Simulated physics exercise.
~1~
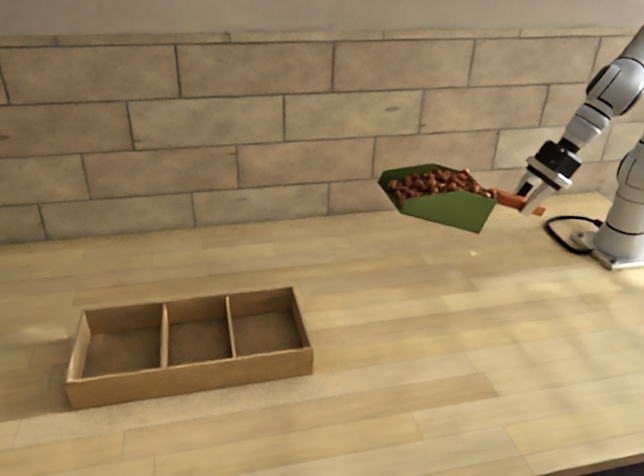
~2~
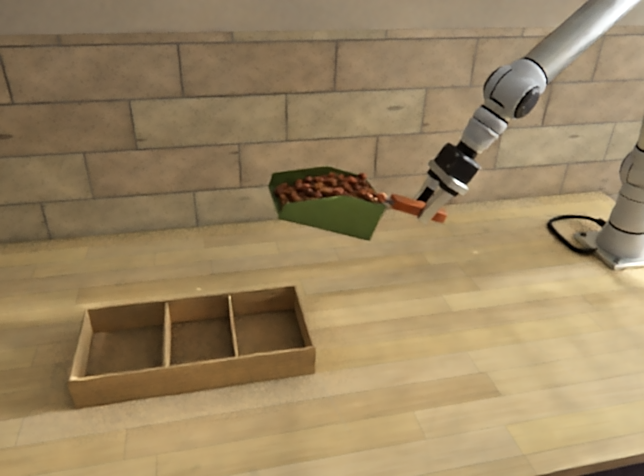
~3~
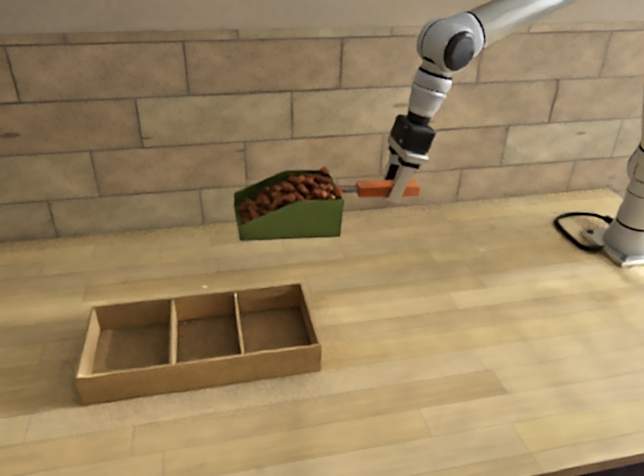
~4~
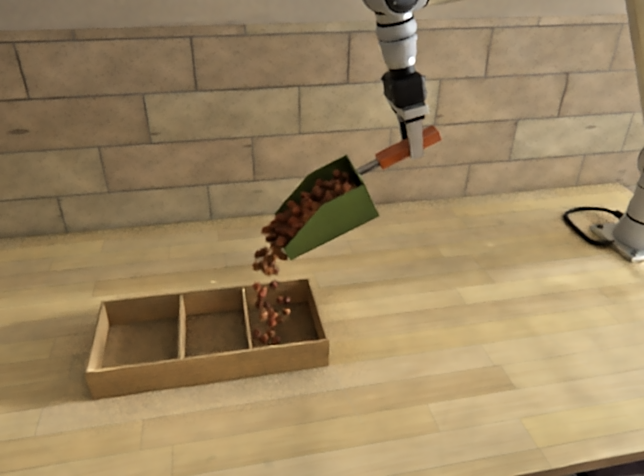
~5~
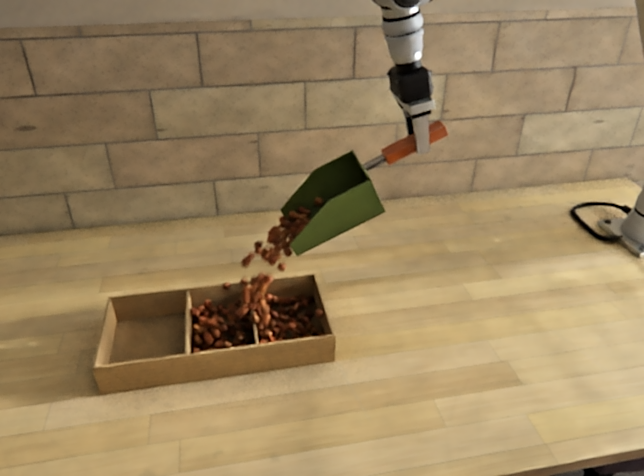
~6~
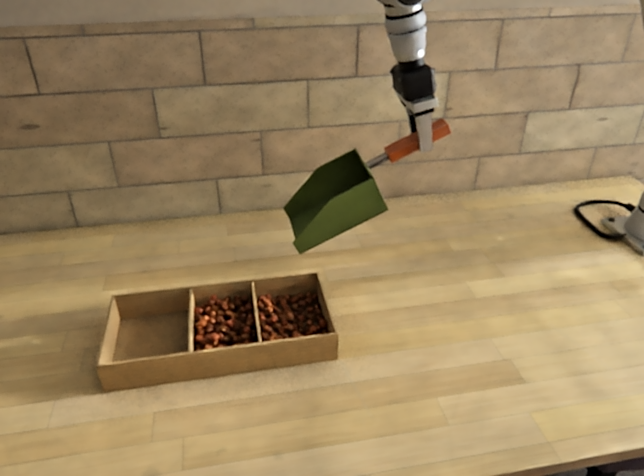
A robot arm carried a green scoop heaped with hazelnuts leftward over a wooden box with three compartments, then tipped it and poured them out, leaving the scoop empty and the nuts spread across the middle and right compartments, the left one bare.
